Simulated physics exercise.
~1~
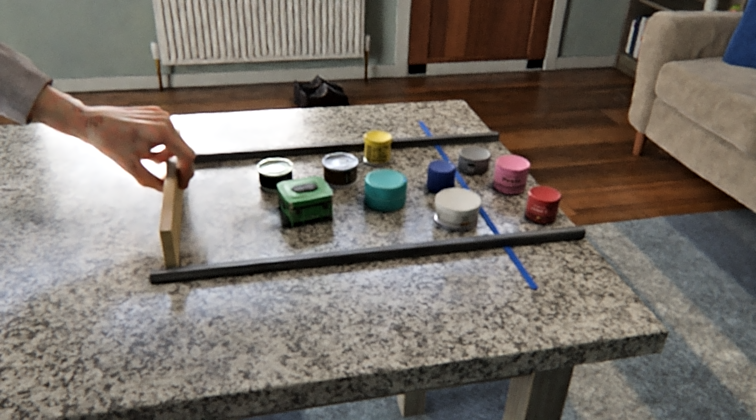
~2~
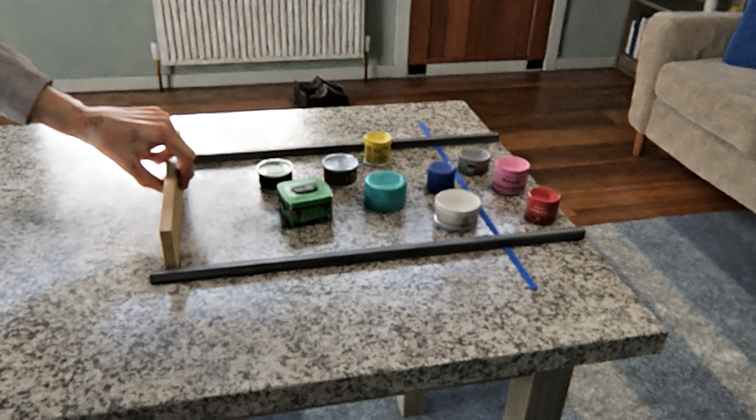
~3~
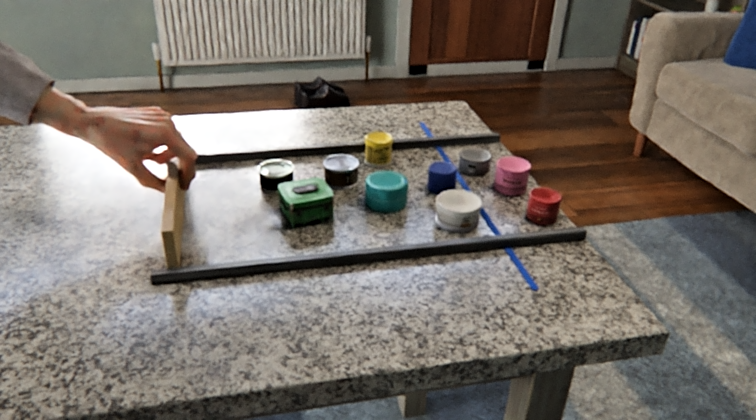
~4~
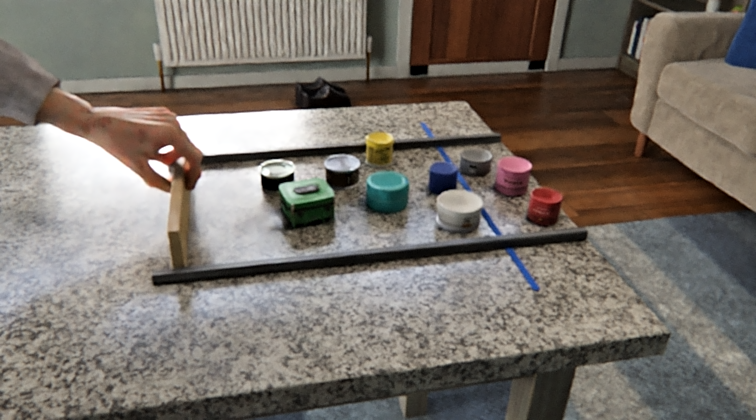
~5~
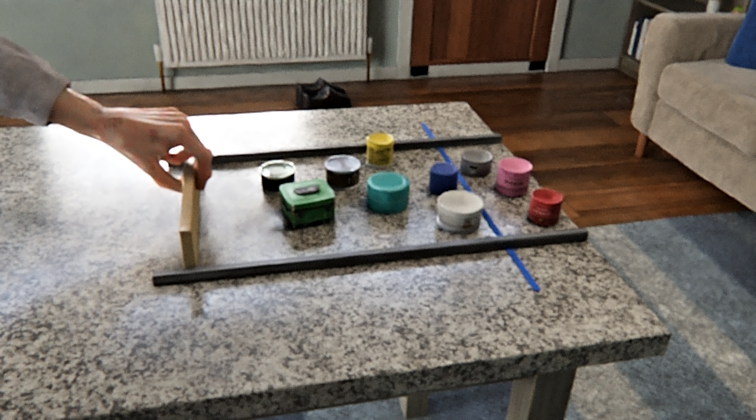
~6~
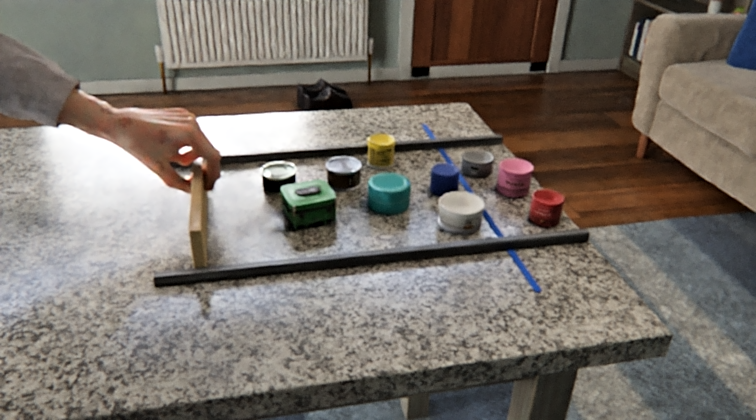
A hand reaches in from the left over a speckled grey tabletop, seen from slightly above in a room with a radiator, wooden floor and sofa. It holds an upright wooden board between two dark rails, with green, black, turquoise, yellow, blue, white, grey, pink and red containers clustered to the right around blue tape. The hand slides the board slightly rightward, while the containers stay put.
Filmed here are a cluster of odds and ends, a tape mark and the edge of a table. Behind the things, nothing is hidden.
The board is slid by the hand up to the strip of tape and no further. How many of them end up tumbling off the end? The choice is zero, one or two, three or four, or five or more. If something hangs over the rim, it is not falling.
Pushes off one or two.
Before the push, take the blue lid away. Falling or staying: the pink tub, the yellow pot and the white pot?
Pink tub down, yellow pot still up, white pot still up.
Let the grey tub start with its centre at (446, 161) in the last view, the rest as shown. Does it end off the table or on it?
Grey tub: Safe.
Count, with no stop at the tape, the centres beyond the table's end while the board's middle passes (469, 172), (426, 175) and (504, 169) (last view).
Counts: 2, 0, 6.
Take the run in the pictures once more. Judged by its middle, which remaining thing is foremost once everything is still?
Ending up nearest is the blue lid.
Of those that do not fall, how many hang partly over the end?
Counting them gives 3.
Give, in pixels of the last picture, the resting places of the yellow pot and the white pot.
Final spots - yellow pot (460, 146), white pot (514, 213).
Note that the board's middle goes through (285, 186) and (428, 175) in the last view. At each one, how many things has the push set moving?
The counts are 2 and 9.
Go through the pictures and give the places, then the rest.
In the first picture, red tub (543, 205); pink tub (511, 175); grey tub (474, 161); board (174, 192); tape (466, 187).
In the second picture, pink tub (511, 176); brown tin (340, 171).
In the third picture, grey tub (475, 162); black pot (276, 177).
In the fourth picture, red tub (545, 206); green case (307, 202).
In the fifth picture, pink tub (513, 177); turquoise lid (388, 192).
In the sixth picture, red tub (546, 208); pink tub (514, 178); grey tub (477, 163); board (199, 193); tape (469, 190).
Soon after, none off yet; red tub at rest near (546, 208); pink tub at rest near (514, 178); grey tub at rest near (477, 163).
Then, none off yet; red tub at rest near (546, 208); pink tub moved a little near (531, 178); grey tub moved about its own width near (491, 158).
At rest, the number that fall off is one or two; fallen, pink tub.
